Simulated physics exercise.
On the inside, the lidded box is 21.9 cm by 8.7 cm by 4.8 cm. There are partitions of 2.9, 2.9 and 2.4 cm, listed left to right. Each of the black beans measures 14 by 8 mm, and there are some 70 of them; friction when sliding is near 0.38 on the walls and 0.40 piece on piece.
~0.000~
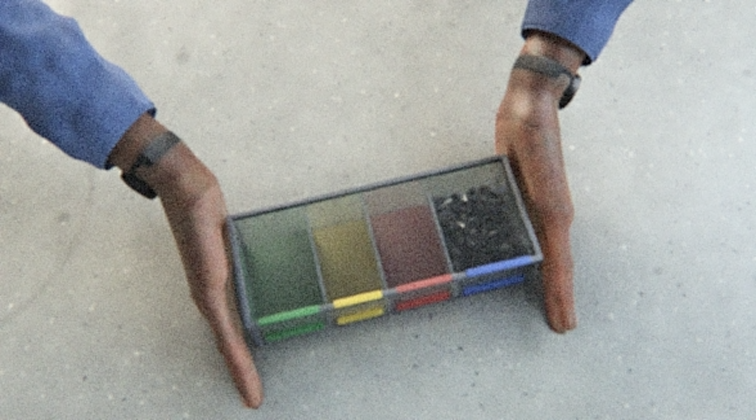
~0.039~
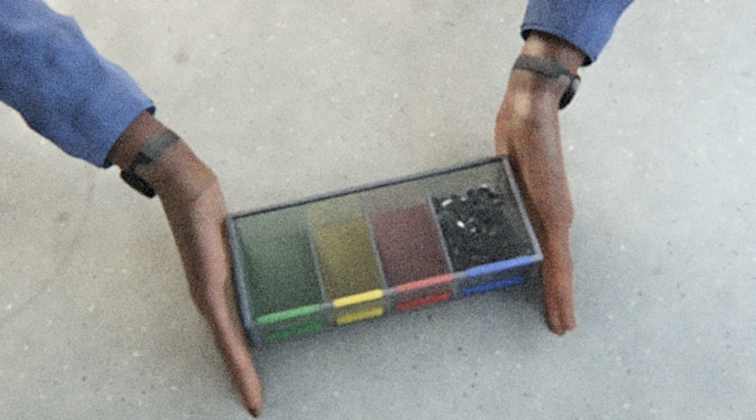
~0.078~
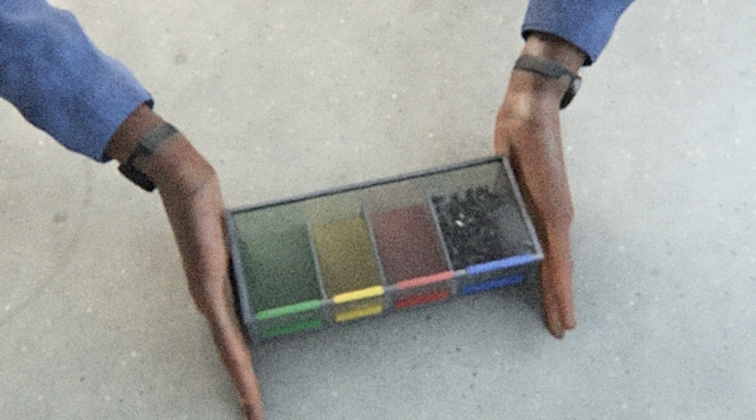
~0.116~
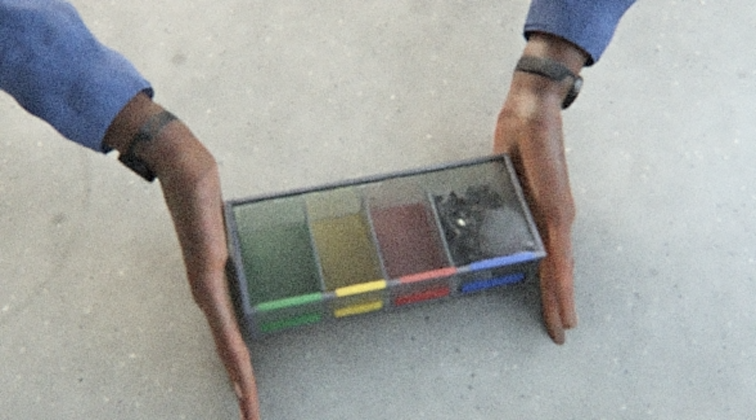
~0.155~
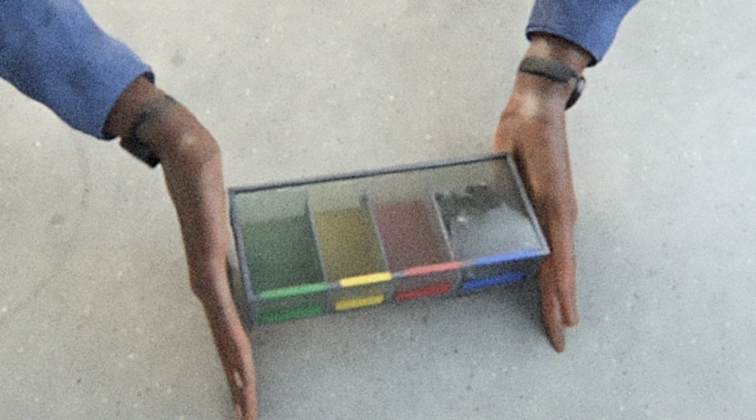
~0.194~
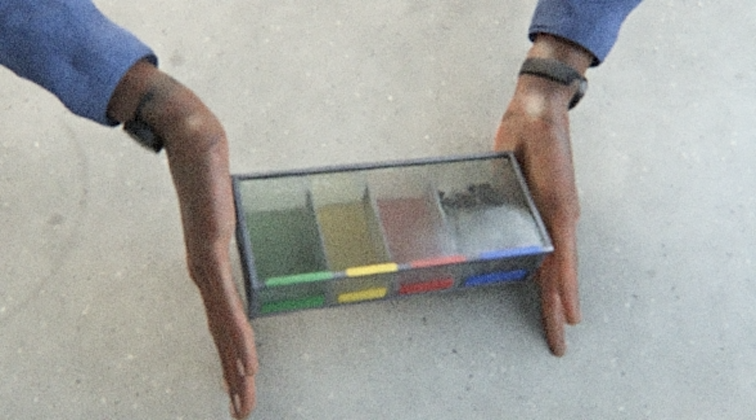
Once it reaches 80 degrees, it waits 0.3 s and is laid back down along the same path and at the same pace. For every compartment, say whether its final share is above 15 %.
At the end, red: Fails, blue: Succeeds, green: Fails, yellow: Fails.
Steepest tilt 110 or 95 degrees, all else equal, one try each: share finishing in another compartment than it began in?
Roughly 0 percent, then roughly 0 percent.
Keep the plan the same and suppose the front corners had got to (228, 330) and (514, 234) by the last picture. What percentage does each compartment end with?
Final per cent - red: 5; blue: 45; green: 40; yellow: 10.
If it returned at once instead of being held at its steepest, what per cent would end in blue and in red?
You'd end up with blue at 100 per cent and red at 0 per cent.
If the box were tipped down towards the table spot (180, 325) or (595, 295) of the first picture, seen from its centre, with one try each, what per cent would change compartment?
Roughly 60 per cent on the first try and 0 per cent on the second.
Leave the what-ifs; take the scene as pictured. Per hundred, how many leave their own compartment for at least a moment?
About 0 %.
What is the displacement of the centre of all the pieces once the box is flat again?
Measured shift: Some 1.0 cm.
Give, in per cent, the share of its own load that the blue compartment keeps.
About 100 in a hundred.
Then, at 1.02 s, tilt 80 degrees; blue 100 %.
After 1.57 s, tilt 43 degrees; blue 100 %.
After 2.18 s, tilt 0 degrees; blue 100 %.
By 2.7 s all is still; red 0 %, blue 100 %, green 0 %, yellow 0 %.
